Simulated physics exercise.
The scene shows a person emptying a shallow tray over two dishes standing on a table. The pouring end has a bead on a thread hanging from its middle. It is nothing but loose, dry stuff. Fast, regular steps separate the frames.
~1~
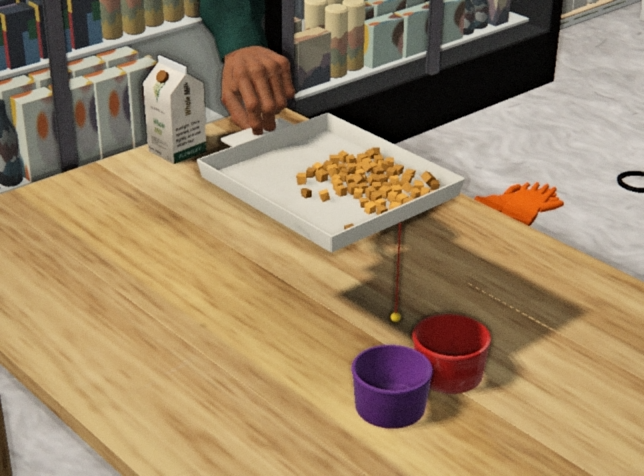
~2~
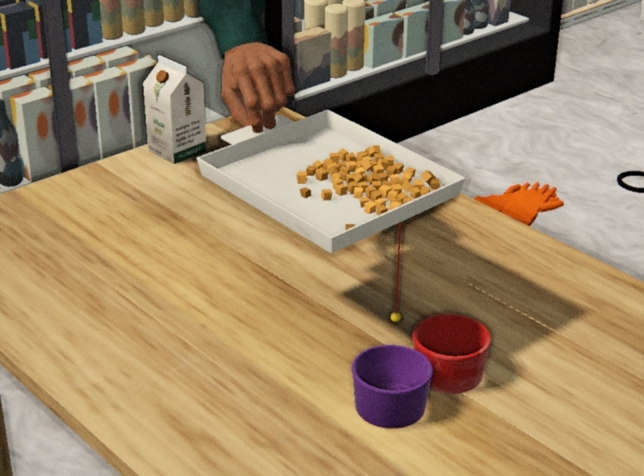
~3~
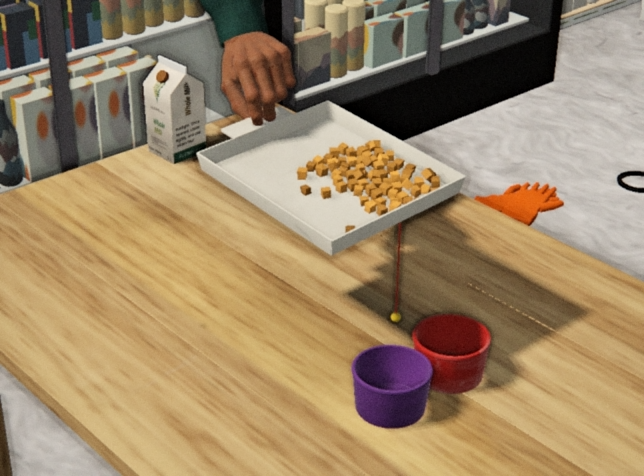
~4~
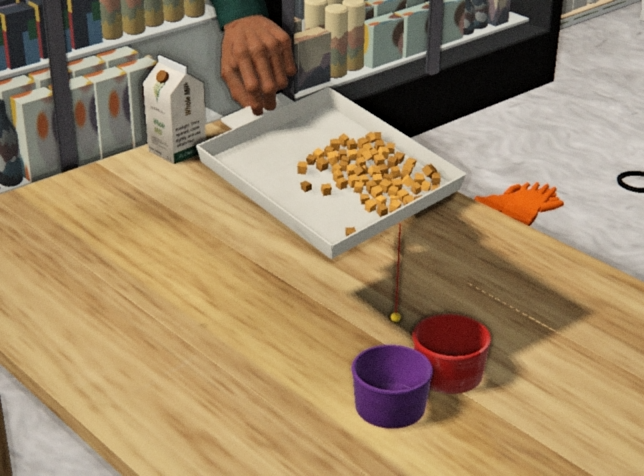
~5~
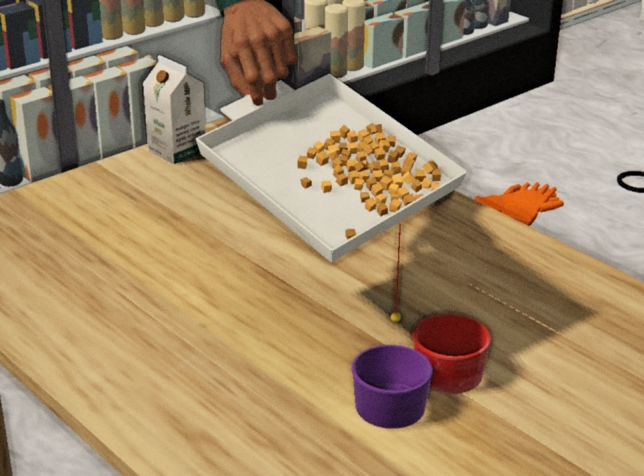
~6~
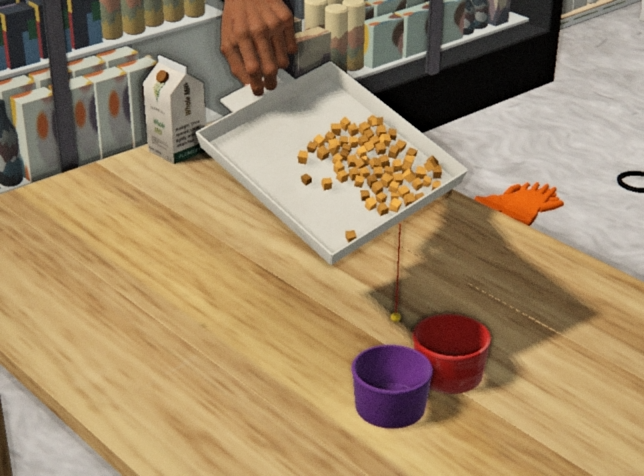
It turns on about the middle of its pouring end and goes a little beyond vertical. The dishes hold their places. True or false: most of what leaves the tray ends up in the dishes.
False.
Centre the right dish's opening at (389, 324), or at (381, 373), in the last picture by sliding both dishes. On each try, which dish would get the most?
In turn: The left-side dish; the right-side dish.
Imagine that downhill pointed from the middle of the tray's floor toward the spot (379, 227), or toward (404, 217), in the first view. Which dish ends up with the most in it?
Leftward dish at the first place, Rightward dish at the second.
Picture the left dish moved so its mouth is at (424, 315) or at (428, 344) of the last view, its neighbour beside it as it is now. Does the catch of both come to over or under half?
Try 1: Not up to half; try 2: Not up to half.
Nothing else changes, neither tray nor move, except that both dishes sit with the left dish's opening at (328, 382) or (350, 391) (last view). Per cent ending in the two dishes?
First position: Some 60 %; second position: Some 50 %.
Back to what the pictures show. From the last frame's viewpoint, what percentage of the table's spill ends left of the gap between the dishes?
90 %, near enough.
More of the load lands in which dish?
The one at left ends up fuller.
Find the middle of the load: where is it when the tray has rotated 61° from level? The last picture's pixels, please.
The load is centred near (360, 213).
Soon, tray tipped steeply; nearly all on the tray; a stray few in the air.
A while on, tray tipped right over; nearly all on the tray; a small part outside both; a stray few in the air.
Towards the end, tray tipped past a quarter turn; about a third in the left dish; a stray few in the right dish; about two thirds outside both.
Finally, tray tipped past a quarter turn; about a third in the left dish; a stray few in the right dish; about two thirds outside both.
